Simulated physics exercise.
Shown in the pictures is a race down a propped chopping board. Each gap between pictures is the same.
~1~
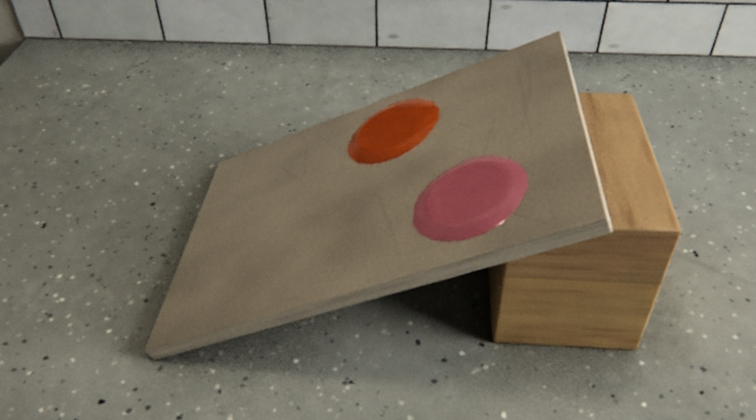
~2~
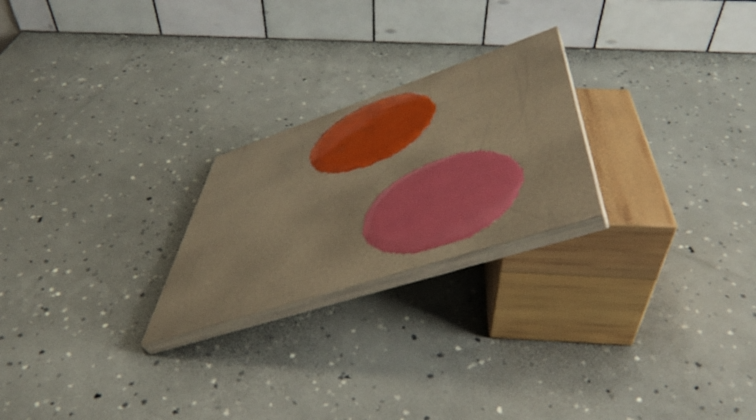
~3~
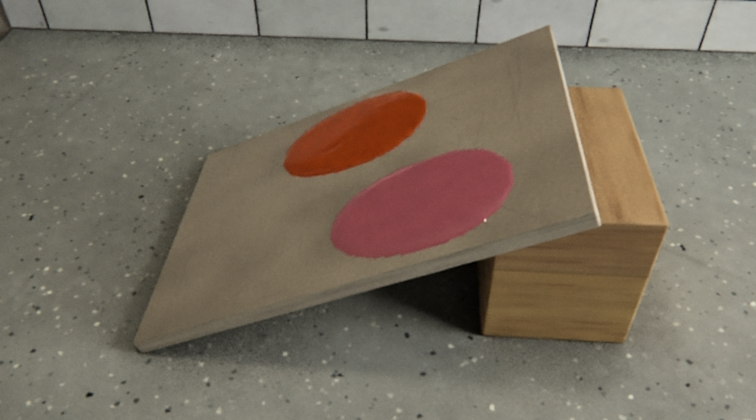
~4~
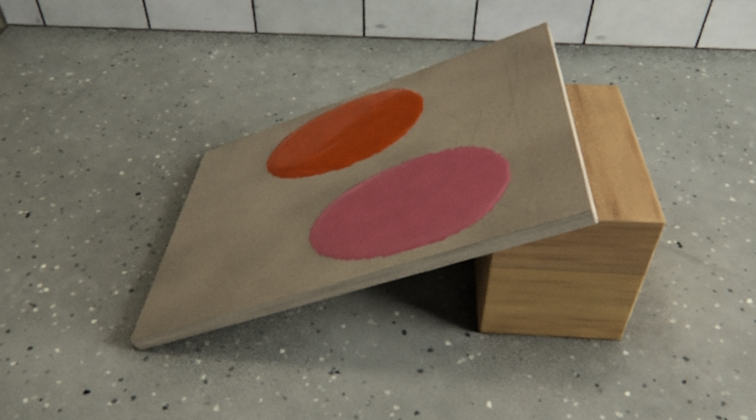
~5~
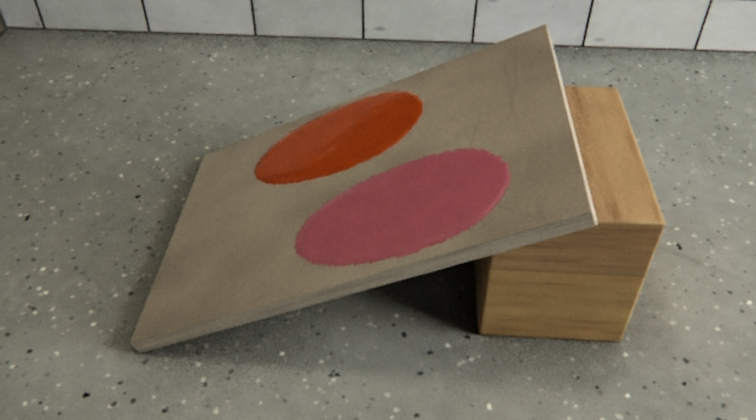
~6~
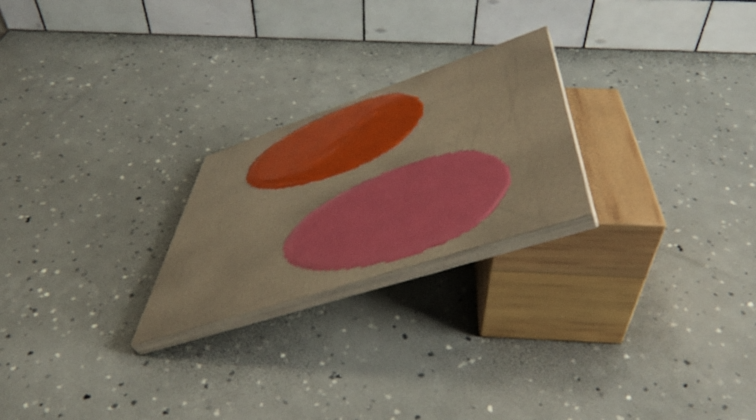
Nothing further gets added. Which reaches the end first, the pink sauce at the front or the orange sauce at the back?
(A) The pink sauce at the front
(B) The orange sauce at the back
Answer: B.
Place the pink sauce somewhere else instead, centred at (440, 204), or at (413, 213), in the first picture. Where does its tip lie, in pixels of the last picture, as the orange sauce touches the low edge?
Tip, last view - try 1: Approx. (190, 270); try 2: Approx. (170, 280).
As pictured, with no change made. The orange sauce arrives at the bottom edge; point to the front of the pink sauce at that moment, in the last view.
Its tip should be around (220, 264) in the last picture.
Next, the pink sauce is three quarters of the way down; the orange sauce is close to the edge.
Finally, the pink sauce is three quarters of the way down; the orange sauce is at the low edge.
